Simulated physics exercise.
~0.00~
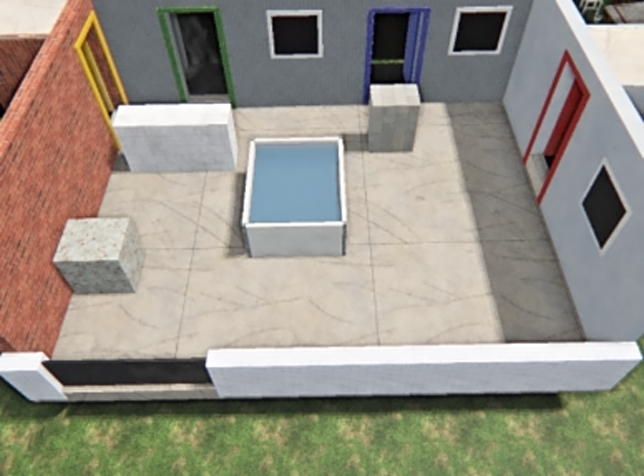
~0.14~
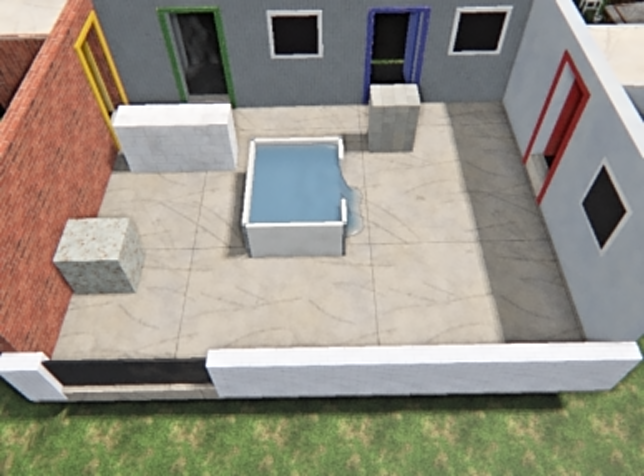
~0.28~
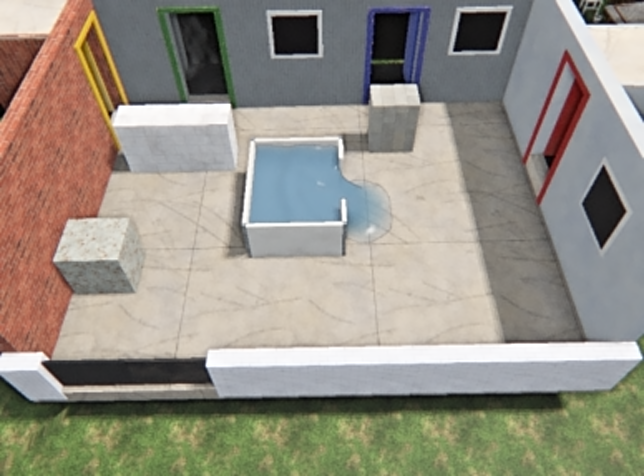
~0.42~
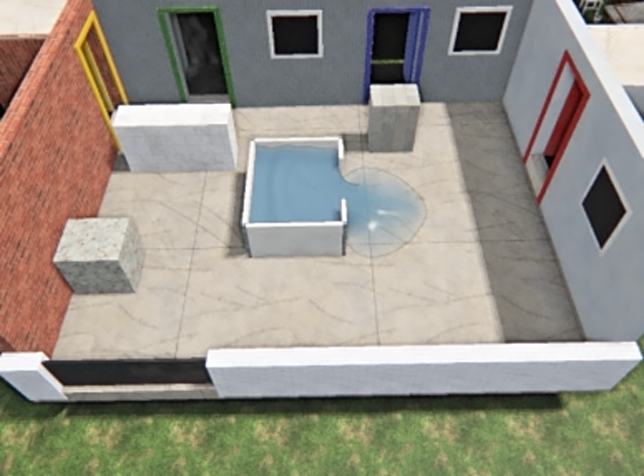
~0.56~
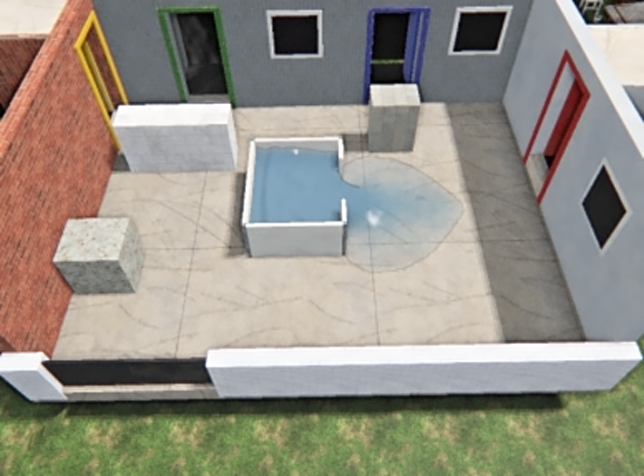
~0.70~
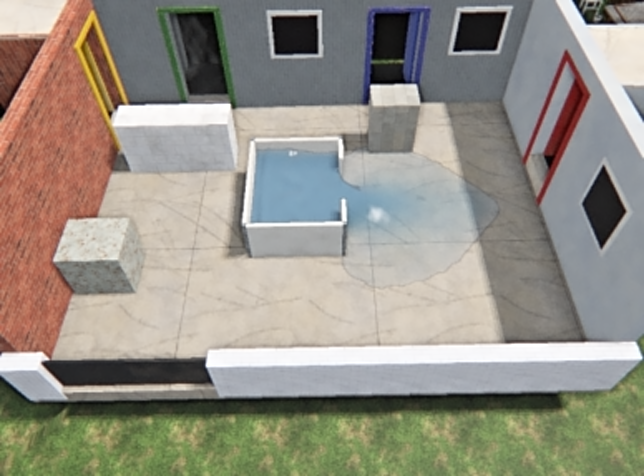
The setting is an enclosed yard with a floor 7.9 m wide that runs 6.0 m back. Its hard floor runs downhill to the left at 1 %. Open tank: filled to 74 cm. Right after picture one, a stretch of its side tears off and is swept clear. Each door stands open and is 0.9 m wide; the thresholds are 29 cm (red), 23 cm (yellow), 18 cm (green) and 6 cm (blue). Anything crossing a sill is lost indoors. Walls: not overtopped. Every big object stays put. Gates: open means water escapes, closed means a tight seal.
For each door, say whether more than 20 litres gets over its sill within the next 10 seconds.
As I see it, red door: Limit unbroken; yellow door: Limit unbroken; green door: Limit unbroken; blue door: Limit unbroken.
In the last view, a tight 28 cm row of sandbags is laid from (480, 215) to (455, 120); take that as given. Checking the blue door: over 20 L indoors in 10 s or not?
Then, for the blue door, it's higher.
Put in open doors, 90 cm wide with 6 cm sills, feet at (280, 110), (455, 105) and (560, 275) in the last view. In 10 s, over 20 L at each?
In that order: Short of it, beyond it, beyond it.
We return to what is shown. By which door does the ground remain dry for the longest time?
Last: Yellow.
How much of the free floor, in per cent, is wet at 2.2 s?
I'd say around 35 %.
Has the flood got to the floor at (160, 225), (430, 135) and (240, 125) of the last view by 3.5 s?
Status of the three spots: Free of it, inundated, free of it.
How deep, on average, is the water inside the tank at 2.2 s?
The average depth is around 35 cm.
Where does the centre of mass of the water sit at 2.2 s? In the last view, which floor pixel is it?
It lies at roughly (383, 210) in pixels.
After 1.4 s water covers 30 % of the floor and is deepest (36 cm) near (349, 209); red door 24 cm at the sill, 0 L in, yellow door not reached, green door not reached, blue door not reached.
After 2.2 s water covers 35 % of the floor and is deepest (34 cm) near (496, 102); red door 23 cm at the sill, 0 L in, yellow door not reached, green door not reached, blue door not reached.
After 3.5 s water covers 40 % of the floor and is deepest (20 cm) near (483, 114); red door 14 cm at the sill, 0 L in, yellow door not reached, green door not reached, blue door 5 cm at the sill, 0 L in.
After 6.0 s water covers 75 % of the floor and is deepest (11 cm) near (548, 365); red door 8 cm at the sill, 0 L in, yellow door not reached, green door 3 cm at the sill, 0 L in, blue door 6 cm at the sill, 0 L in.
After 10.0 s water covers 95 % of the floor and is deepest (12 cm) near (61, 332); red door 4 cm at the sill, 0 L in, yellow door 10 cm at the sill, 0 L in, green door 2 cm at the sill, 0 L in, blue door 6 cm at the sill, 3 L in.
